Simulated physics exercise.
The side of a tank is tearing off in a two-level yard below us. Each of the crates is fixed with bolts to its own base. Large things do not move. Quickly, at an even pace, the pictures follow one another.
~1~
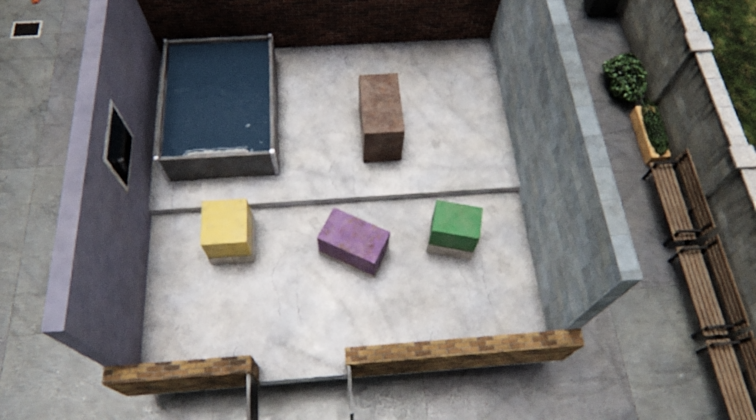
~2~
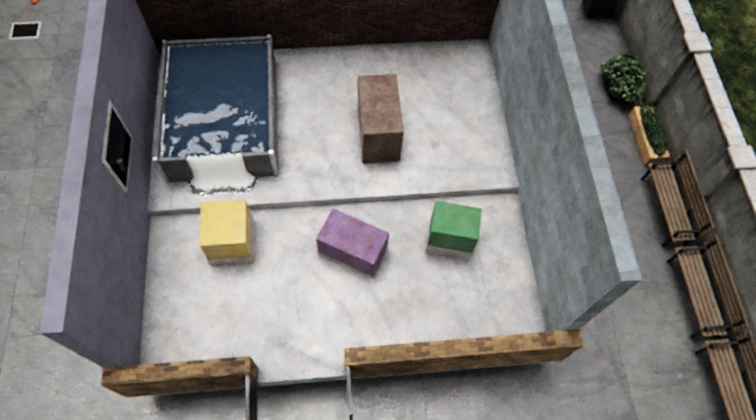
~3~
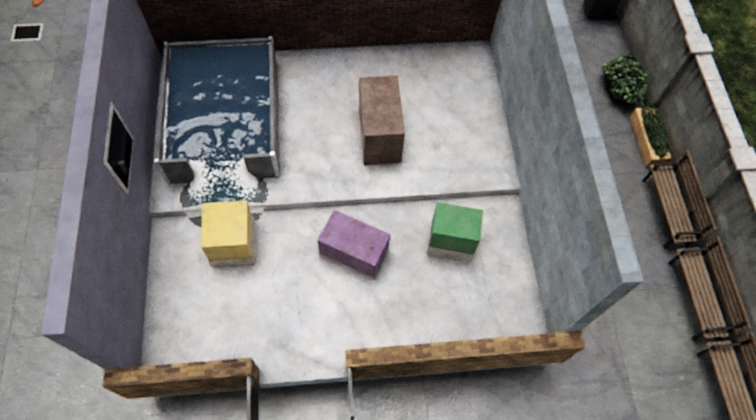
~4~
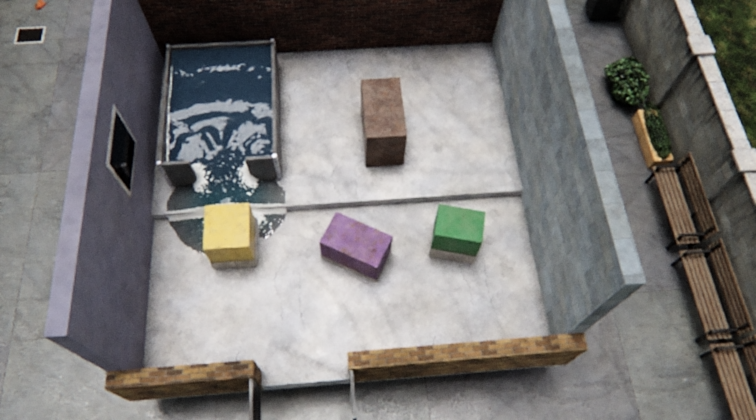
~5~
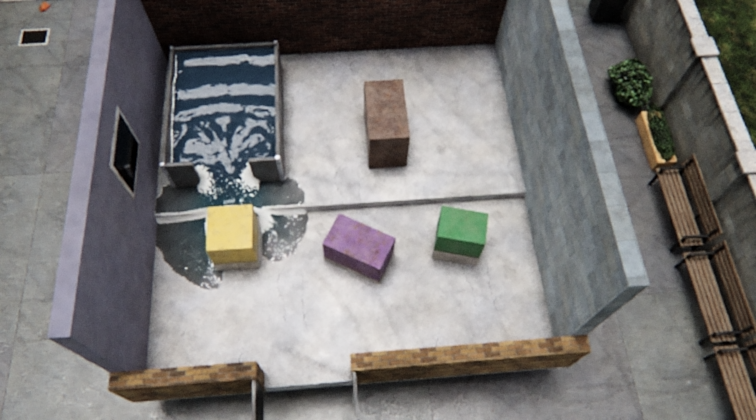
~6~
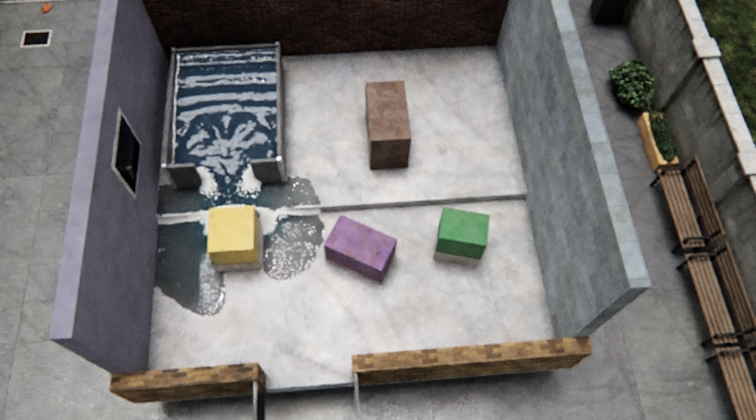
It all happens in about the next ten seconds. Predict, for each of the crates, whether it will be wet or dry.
At the end, the purple crate is not protected by its plinth; the yellow crate is not protected by its plinth; the green crate is protected by its plinth.
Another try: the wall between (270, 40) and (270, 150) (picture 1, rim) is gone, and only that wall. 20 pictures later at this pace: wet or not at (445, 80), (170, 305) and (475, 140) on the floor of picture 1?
Going through them in turn: Reached by the flood, then still unsoaked, then reached by the flood.
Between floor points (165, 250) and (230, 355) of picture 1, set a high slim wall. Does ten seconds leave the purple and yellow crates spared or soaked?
Next, the purple crate is inundated, but the yellow crate is inundated.
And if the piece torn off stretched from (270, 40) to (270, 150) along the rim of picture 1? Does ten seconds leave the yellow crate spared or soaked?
The yellow crate is not overtopped.
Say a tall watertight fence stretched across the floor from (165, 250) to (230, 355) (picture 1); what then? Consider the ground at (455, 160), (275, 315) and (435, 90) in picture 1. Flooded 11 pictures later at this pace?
Outcome by spot, in order - unwatered, watered, unwatered.
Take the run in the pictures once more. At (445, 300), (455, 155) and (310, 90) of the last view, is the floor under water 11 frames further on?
First spared, second spared, third spared.
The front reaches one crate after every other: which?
It's the crate marked green.
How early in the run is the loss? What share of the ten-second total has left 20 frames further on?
Around 25 per cent.
A moment on, water covers 20 % of the floor; the purple crate water round its plinth, the yellow crate water round its plinth, the green crate not reached.
Next, water covers 35 % of the floor; the purple crate water round its plinth, the yellow crate water round its plinth, the green crate water round its plinth.
Then, water covers 50 % of the floor; the purple crate water round its plinth, the yellow crate water round its plinth, the green crate water round its plinth.
Later, water covers 55 % of the floor; the purple crate water round its plinth, the yellow crate water round its plinth, the green crate water round its plinth.
In the end, water covers 50 % of the floor; the purple crate was topped, the yellow crate was topped, the green crate stayed above the water.
